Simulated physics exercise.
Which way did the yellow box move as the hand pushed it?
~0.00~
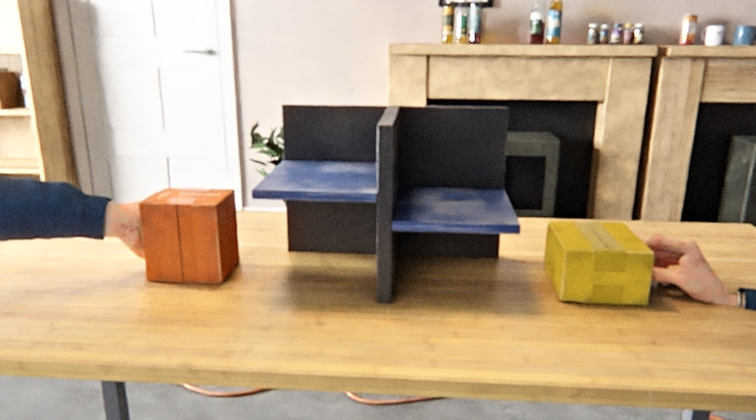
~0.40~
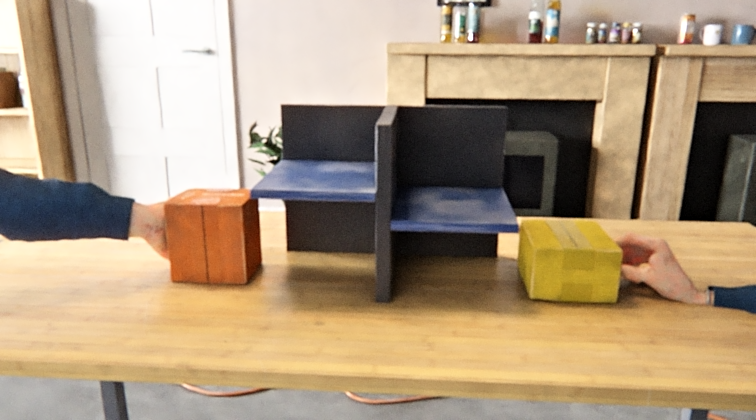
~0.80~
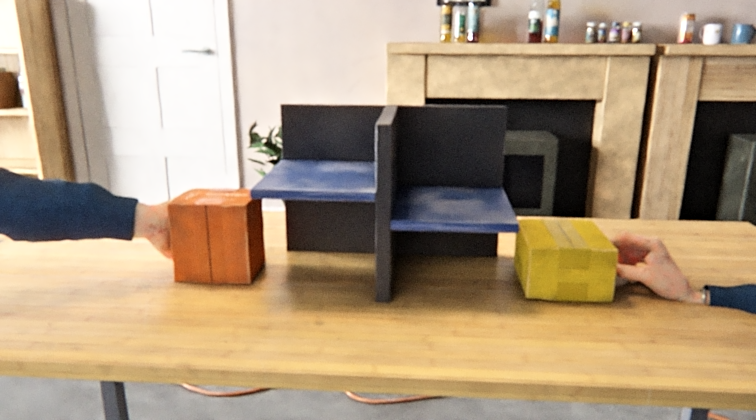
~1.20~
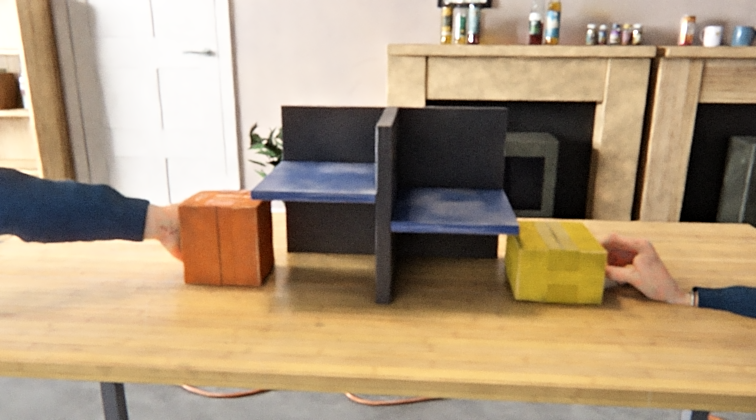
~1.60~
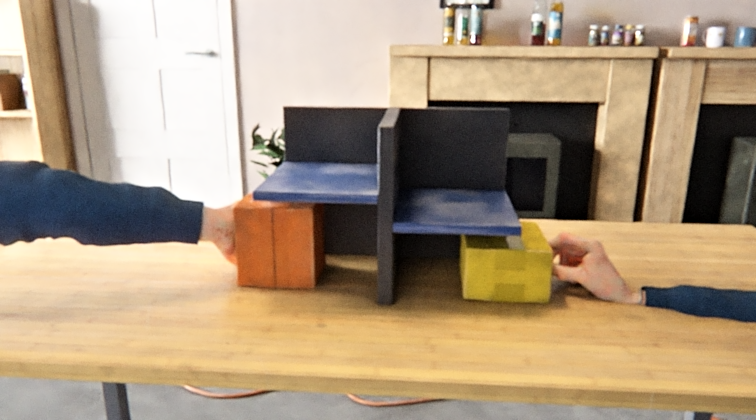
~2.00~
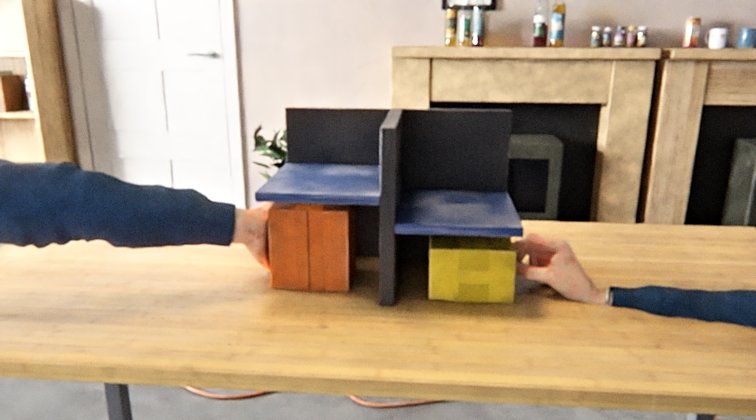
The yellow box moved to the left, going in under the blue shelf on the right side of the stand.
On a wooden table, two hands pushed boxes toward a dark stand with blue shelves, an orange one from the left and a yellow one from the right, until each slid in beneath the shelf on its side.
